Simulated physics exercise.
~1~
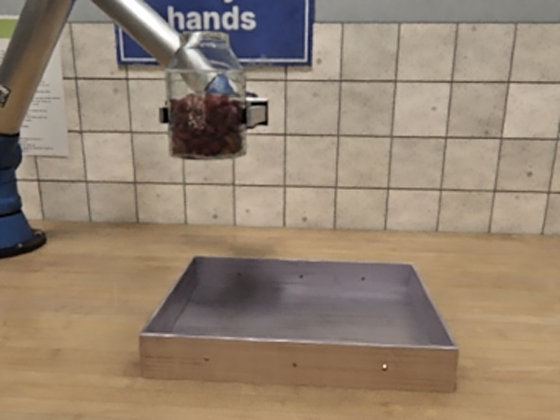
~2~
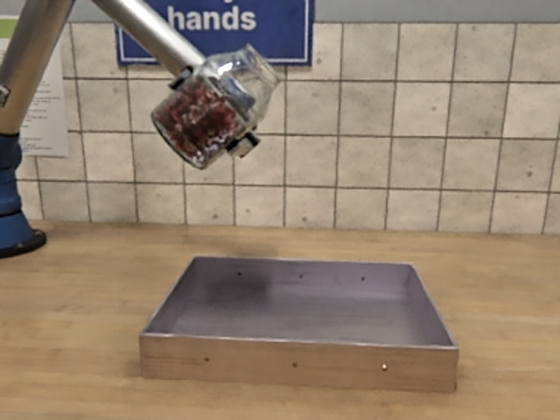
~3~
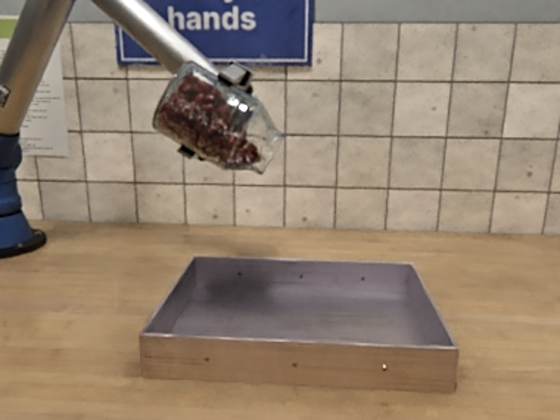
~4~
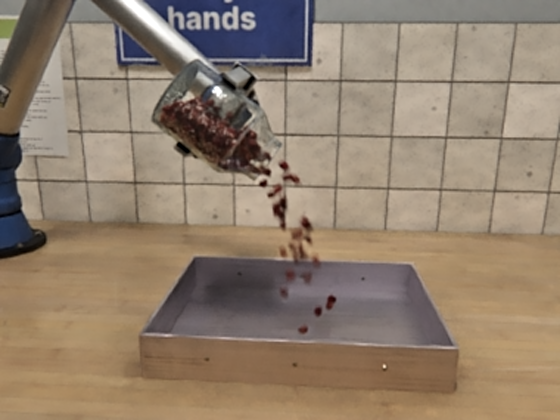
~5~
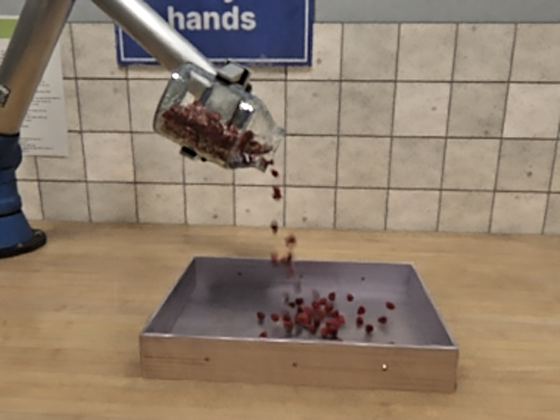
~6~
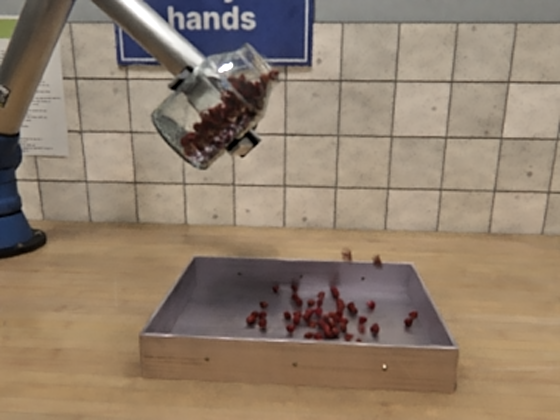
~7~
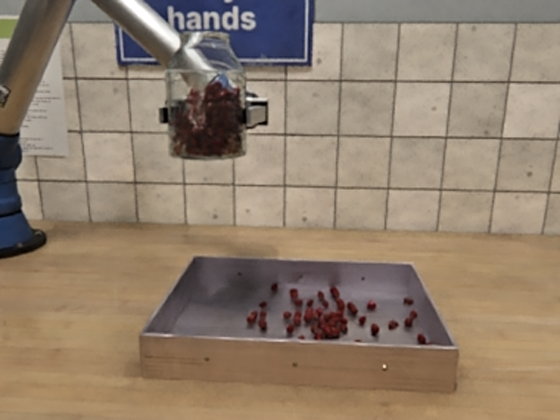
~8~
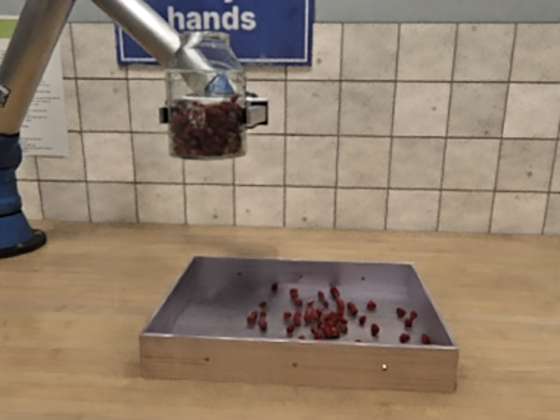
A robot arm holds a glass jar partly filled with small dark red beans above a shallow, empty tray on a wooden table. The arm tips the jar to the right until its mouth points downward over the tray. Beans slide toward the neck, then spill out in a loose stream, bouncing and scattering across the tray floor. The arm swings the jar back upright, and the last loose beans come down toward the right. It ends with the jar upright, still holding most of the beans, while a sizeable share lies scattered in the tray.
